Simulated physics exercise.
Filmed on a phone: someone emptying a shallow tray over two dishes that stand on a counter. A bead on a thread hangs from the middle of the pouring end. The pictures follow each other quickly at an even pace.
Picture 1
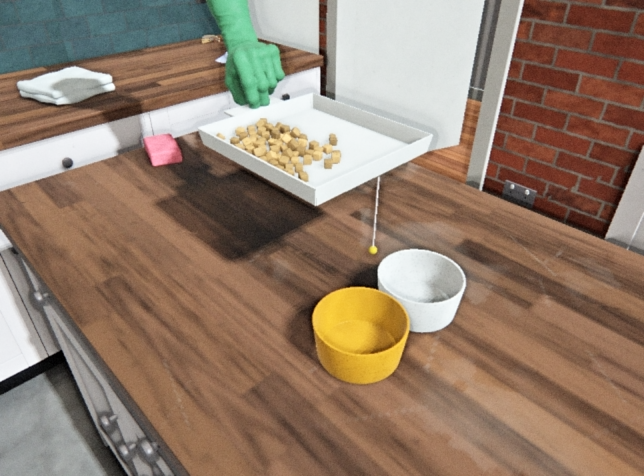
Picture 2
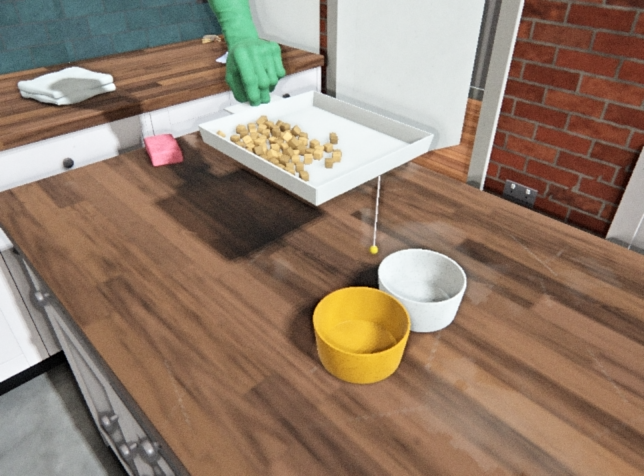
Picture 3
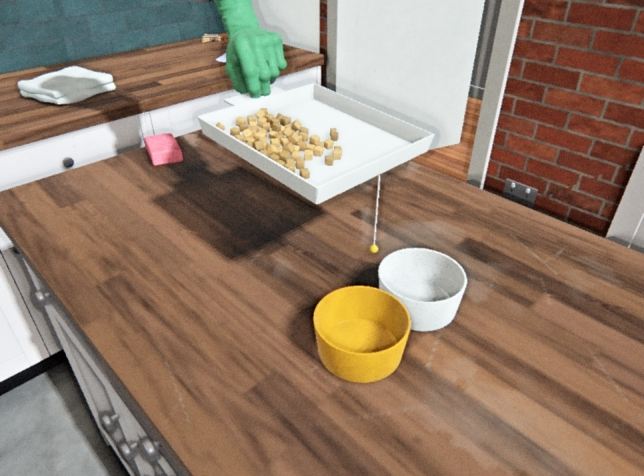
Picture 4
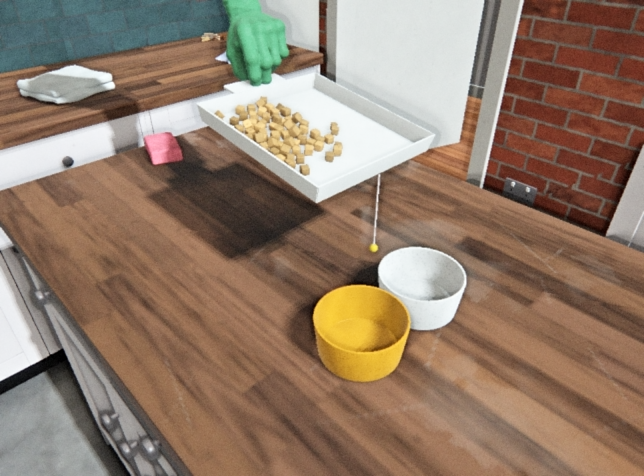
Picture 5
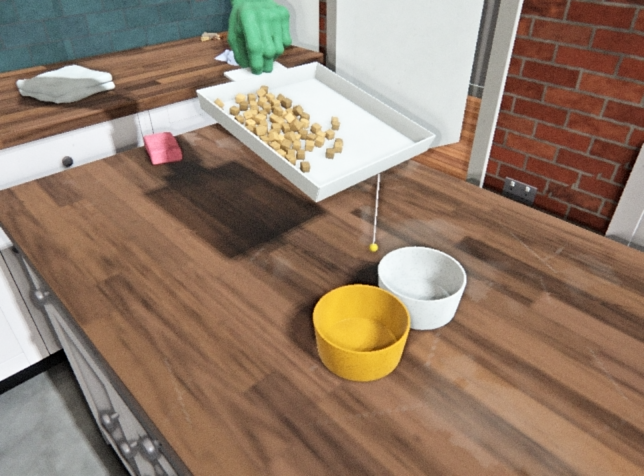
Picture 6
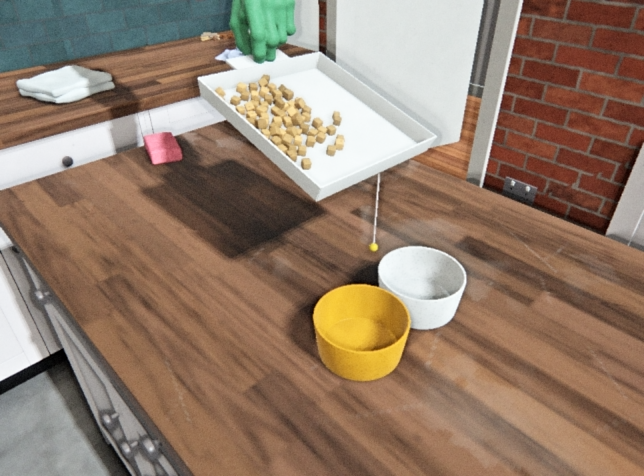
Green-gloved hand gradually tilting a shallow white tray of small wooden cubes above a yellow dish and a white dish on a counter.
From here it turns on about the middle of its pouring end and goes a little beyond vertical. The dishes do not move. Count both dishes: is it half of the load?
Caught overall: The larger part.
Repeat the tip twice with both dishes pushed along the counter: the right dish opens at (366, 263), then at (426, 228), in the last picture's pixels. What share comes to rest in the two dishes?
About 10 and 30 per cent.
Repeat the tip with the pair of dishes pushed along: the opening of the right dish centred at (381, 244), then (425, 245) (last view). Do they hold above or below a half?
At the first place below a half, at the second the larger part.
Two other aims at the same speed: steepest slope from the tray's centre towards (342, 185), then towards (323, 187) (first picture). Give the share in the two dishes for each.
About 50 and 20 per cent.
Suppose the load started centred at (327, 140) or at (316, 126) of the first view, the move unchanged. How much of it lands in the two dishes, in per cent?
In turn 70 and 60 in a hundred.
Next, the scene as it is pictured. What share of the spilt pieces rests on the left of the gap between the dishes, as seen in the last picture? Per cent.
About 10 per cent.
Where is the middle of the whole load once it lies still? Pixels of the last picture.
Near (420, 307).
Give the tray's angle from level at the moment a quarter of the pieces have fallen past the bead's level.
At some 115 degrees.
Just after the last frame, tray tipped steeply; almost all on the tray; just a few in the air.
A moment on, tray tipped right over; the larger part on the tray; about a tenth in the left dish; about a tenth in the right dish; just a few outside both; just a few in the air.
Further on, tray tipped past a quarter turn; roughly a third in the left dish; roughly half in the right dish; roughly a quarter outside both.
When it is over, tray tipped past a quarter turn; roughly a third in the left dish; roughly half in the right dish; roughly a quarter outside both.
